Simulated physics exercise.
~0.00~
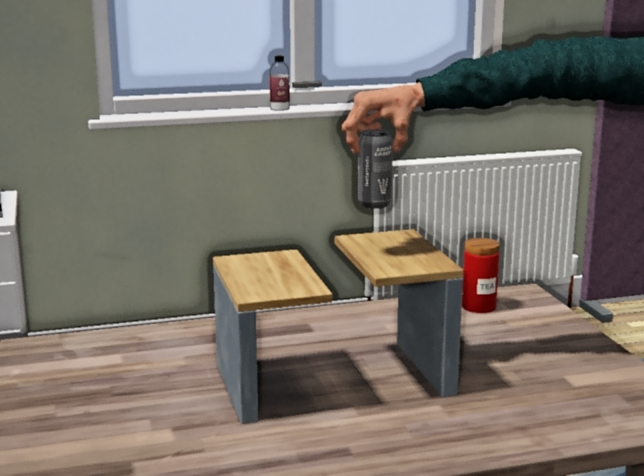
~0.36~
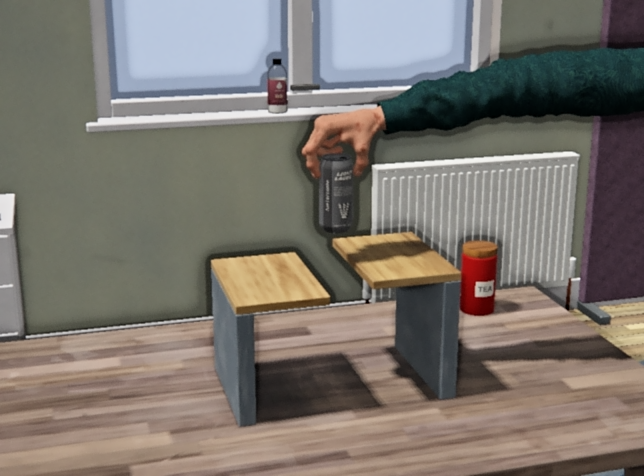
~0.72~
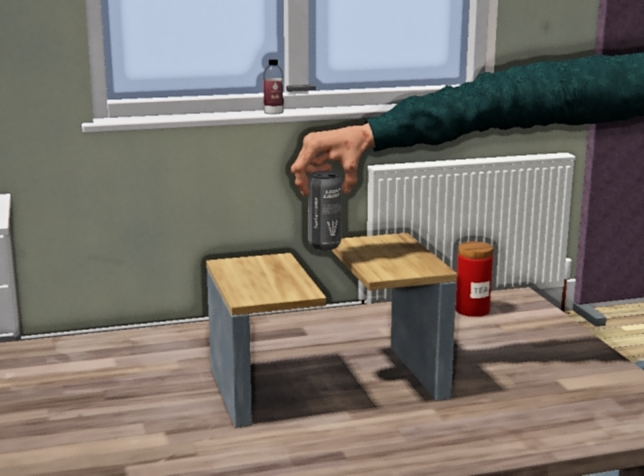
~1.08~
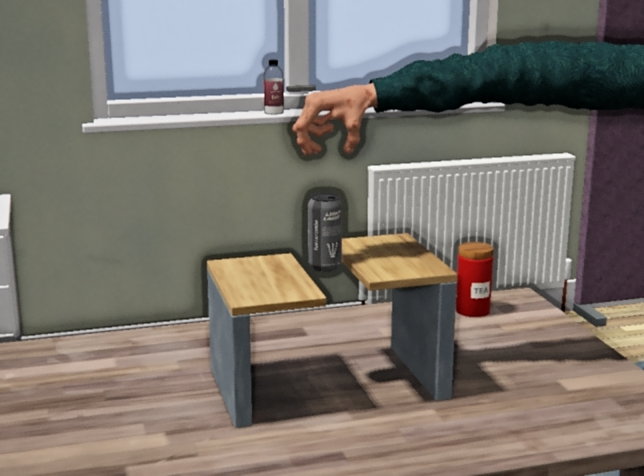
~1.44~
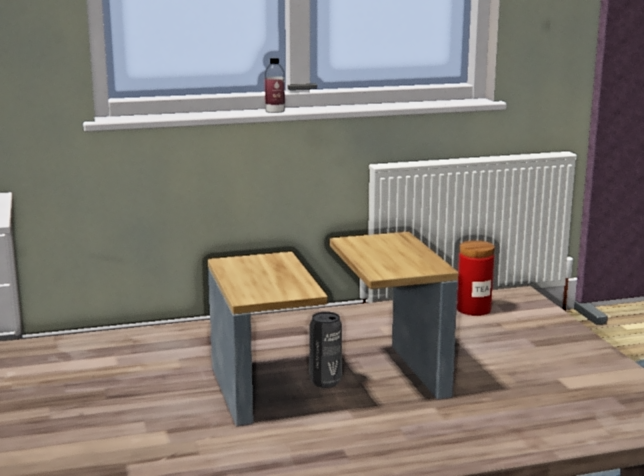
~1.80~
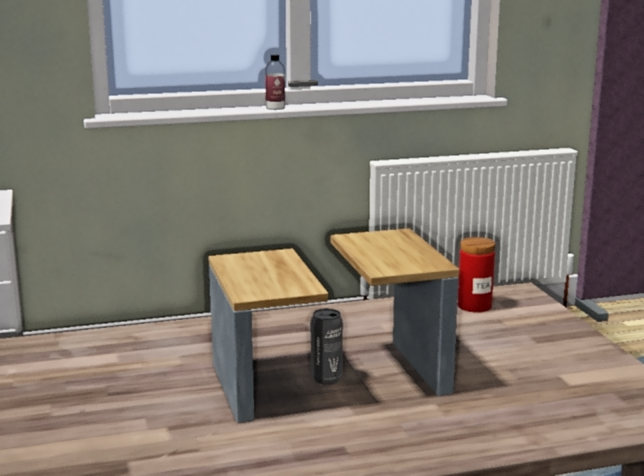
A dark grey can, gripped from above by a hand in a green sleeve, hovers over two wood-topped supports standing slightly apart on a wooden surface. The hand carries it left and lowers it toward the gap between them. The fingers then open and lift away, leaving the upright can in the air as it starts to fall. It drops through the gap while the arm leaves the view. The can ends up standing upright on the surface between the supports, and the red jar behind them stays where it was.
